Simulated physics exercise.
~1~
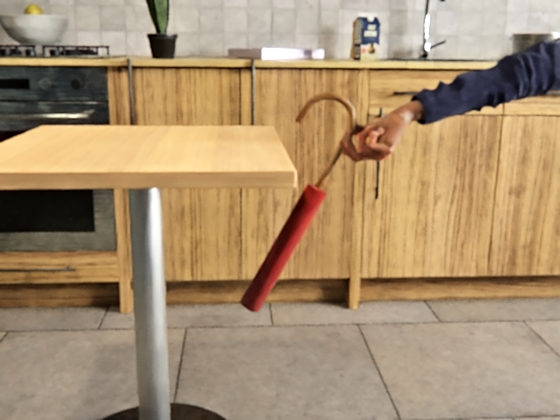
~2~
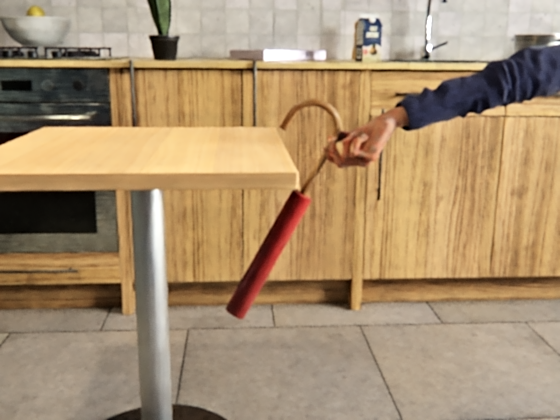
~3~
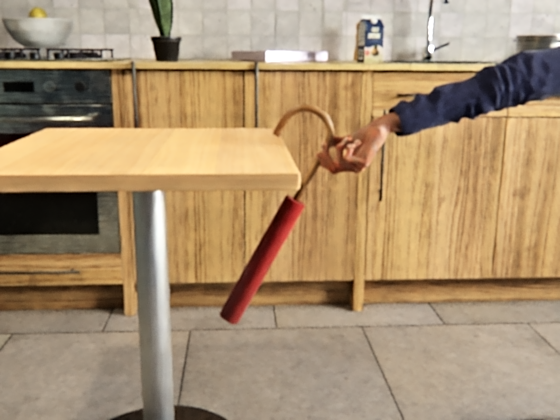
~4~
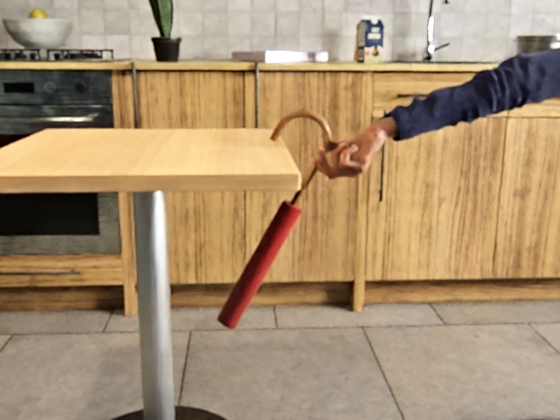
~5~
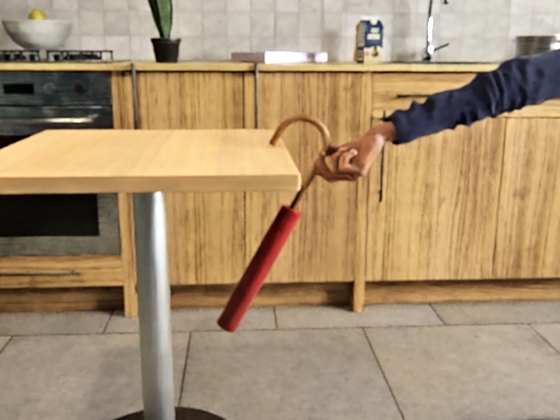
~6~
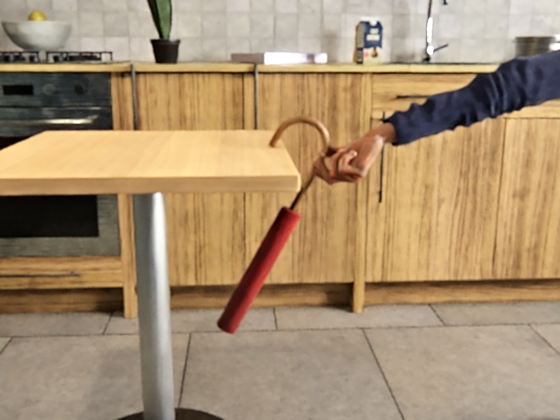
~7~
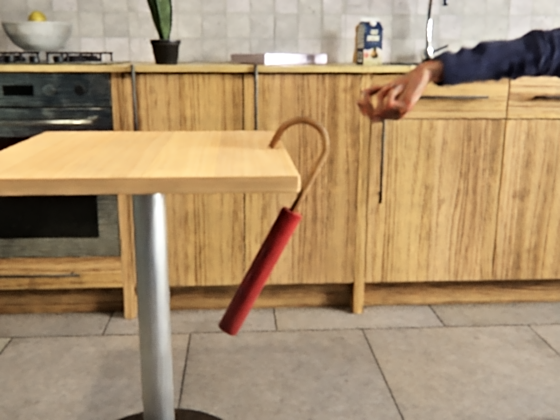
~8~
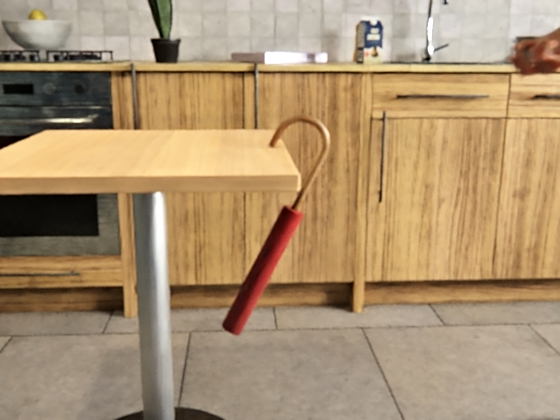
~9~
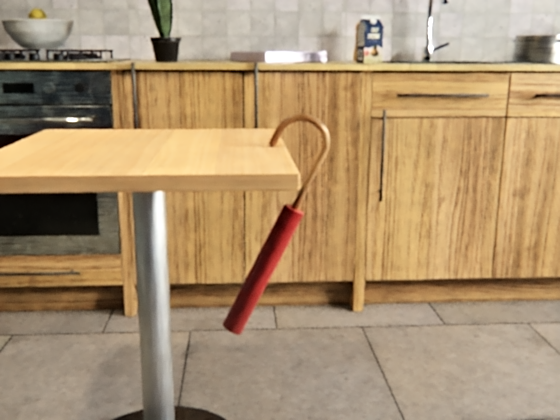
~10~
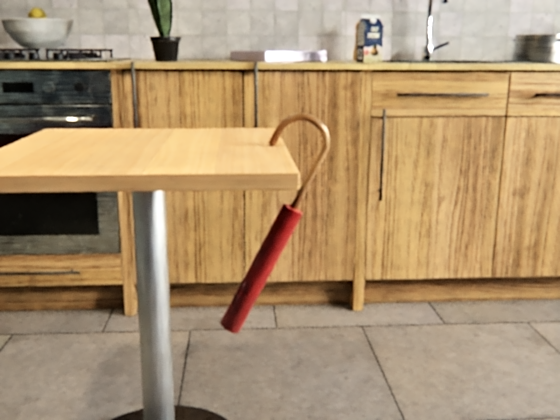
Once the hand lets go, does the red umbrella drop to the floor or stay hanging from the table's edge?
The red umbrella stays hanging from the table's edge by its curved handle after the hand lets go.
